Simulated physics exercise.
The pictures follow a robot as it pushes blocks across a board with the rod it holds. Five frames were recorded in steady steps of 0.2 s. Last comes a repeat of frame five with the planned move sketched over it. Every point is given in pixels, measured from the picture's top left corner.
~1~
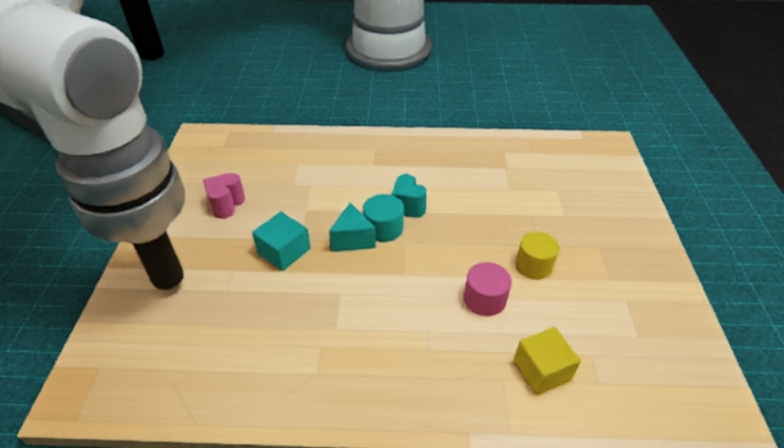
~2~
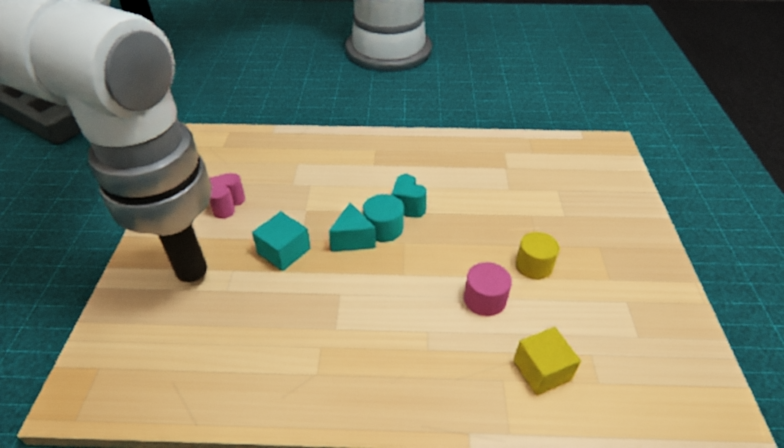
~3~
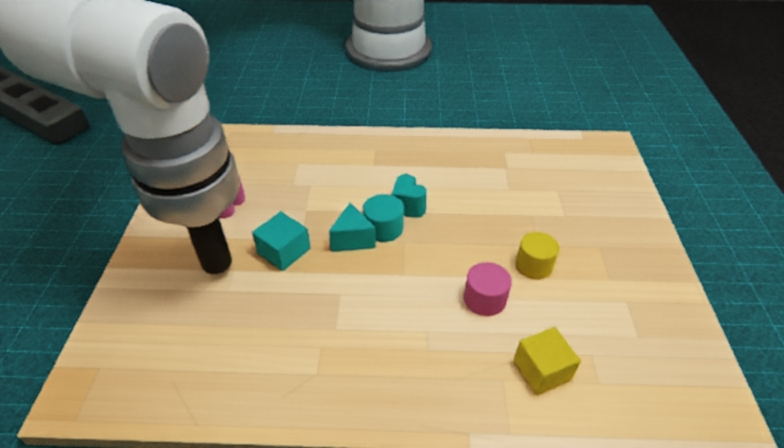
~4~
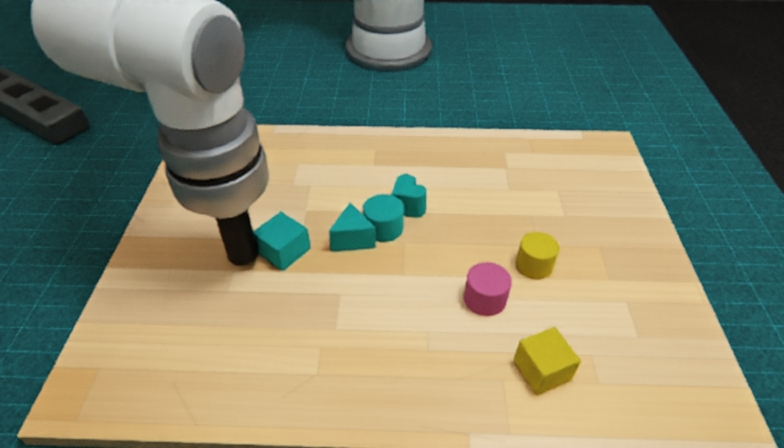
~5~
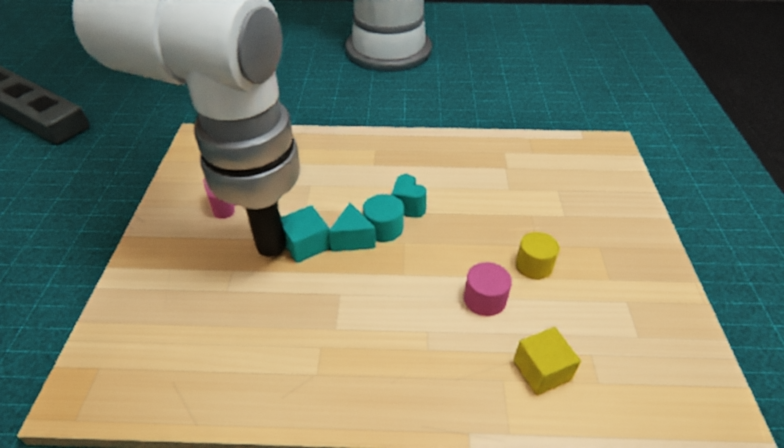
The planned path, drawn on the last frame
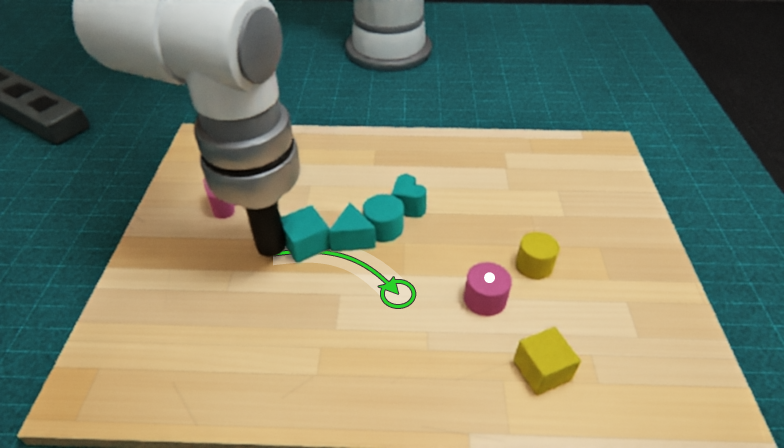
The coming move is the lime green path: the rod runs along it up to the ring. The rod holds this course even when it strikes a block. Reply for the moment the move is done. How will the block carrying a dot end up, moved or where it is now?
Once the rod is done, the block carrying a dot remains in the old spot.
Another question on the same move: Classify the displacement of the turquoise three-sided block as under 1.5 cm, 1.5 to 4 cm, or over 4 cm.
It goes a long way, over 4 cm.
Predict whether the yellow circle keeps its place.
At the end of the path, the yellow circle remains in its old spot.
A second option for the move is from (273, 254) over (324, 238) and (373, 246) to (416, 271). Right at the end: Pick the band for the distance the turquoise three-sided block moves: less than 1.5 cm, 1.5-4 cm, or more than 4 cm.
The answer here is over 4 cm.
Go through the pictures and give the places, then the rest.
In the first frame, rod's lower end at (169, 279); turquoise four-sided block at (280, 229); turquoise three-sided block at (351, 219); turquoise circle at (383, 207); pink circle at (490, 278); yellow circle at (540, 244).
In the second frame, rod at (192, 272); blocks still.
In the third frame, rod at (217, 264); blocks still.
In the fourth frame, rod at (244, 256); blocks still.
In the fifth frame, rod at (272, 247); turquoise four-sided block at (303, 223); turquoise three-sided block at (351, 219); turquoise circle at (383, 207); pink circle at (490, 278); yellow circle at (540, 244).
Drawn move, from (273, 254) by way of (321, 252) and (364, 265) to (398, 294); the dot is on the pink circle.
On the path given first. One third of the way, rod at (321, 245); turquoise four-sided block at (355, 225), turned 35° clockwise; turquoise three-sided block at (389, 230), turned 20° anticlockwise; turquoise circle at (399, 205).
Two thirds of the way, rod at (364, 259); turquoise four-sided block at (397, 233), turned 15° clockwise; turquoise three-sided block at (431, 230), turned 40° anticlockwise; turquoise circle at (418, 203).
At the end, rod at (398, 287); turquoise four-sided block at (408, 237); turquoise three-sided block at (439, 226), turned 60° anticlockwise; turquoise circle at (418, 203); pink circle still; yellow circle still.
